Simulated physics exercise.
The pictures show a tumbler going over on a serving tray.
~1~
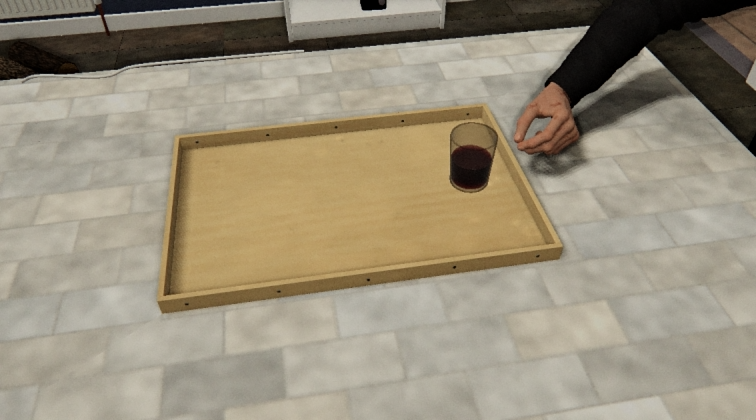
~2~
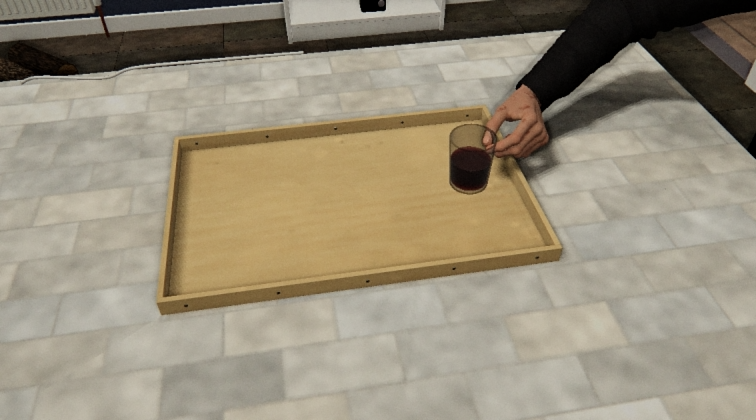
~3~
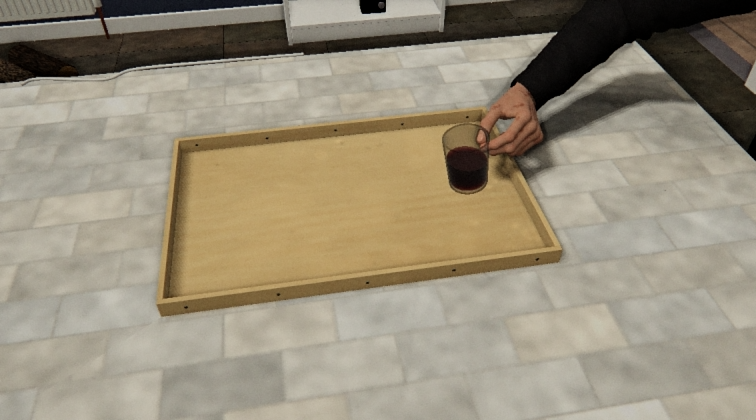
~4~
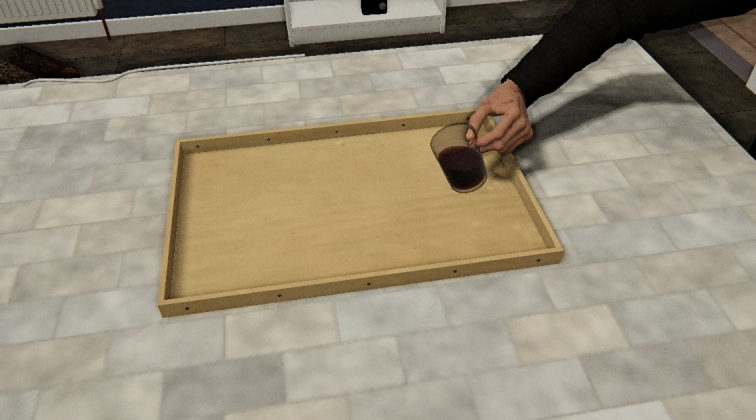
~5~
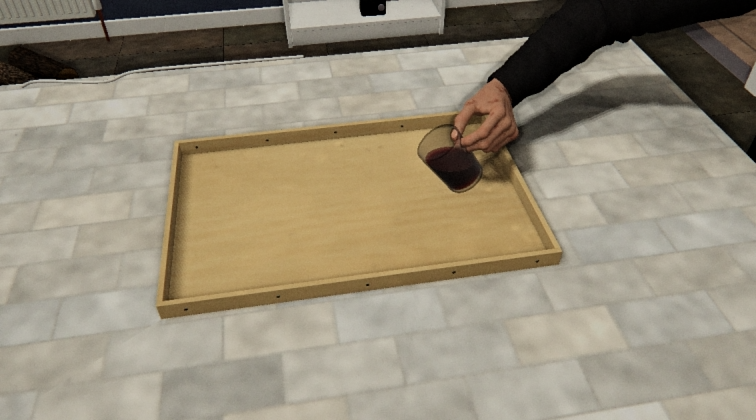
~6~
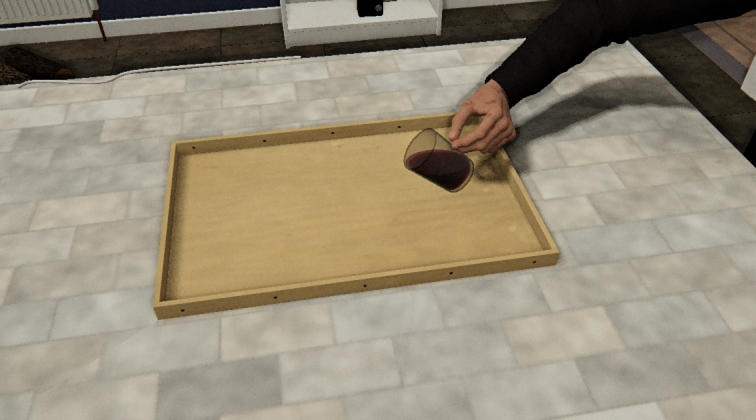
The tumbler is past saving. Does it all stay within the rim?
In the end it keeps within the tray.
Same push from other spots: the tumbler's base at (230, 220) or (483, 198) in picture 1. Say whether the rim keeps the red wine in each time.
First it gets out on to the top, then it stays in the tray.
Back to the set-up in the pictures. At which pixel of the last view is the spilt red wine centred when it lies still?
Near (255, 200).
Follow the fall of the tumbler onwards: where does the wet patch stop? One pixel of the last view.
Near (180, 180).
Soon after, the tumbler lies in the tray; the puddle covers about as much as a plate; all of it is inside the rim.
Later, the puddle covers about as much as a tray; all of it is inside the rim.
In the end, the puddle covers about as much as a tray; all of it is inside the rim.
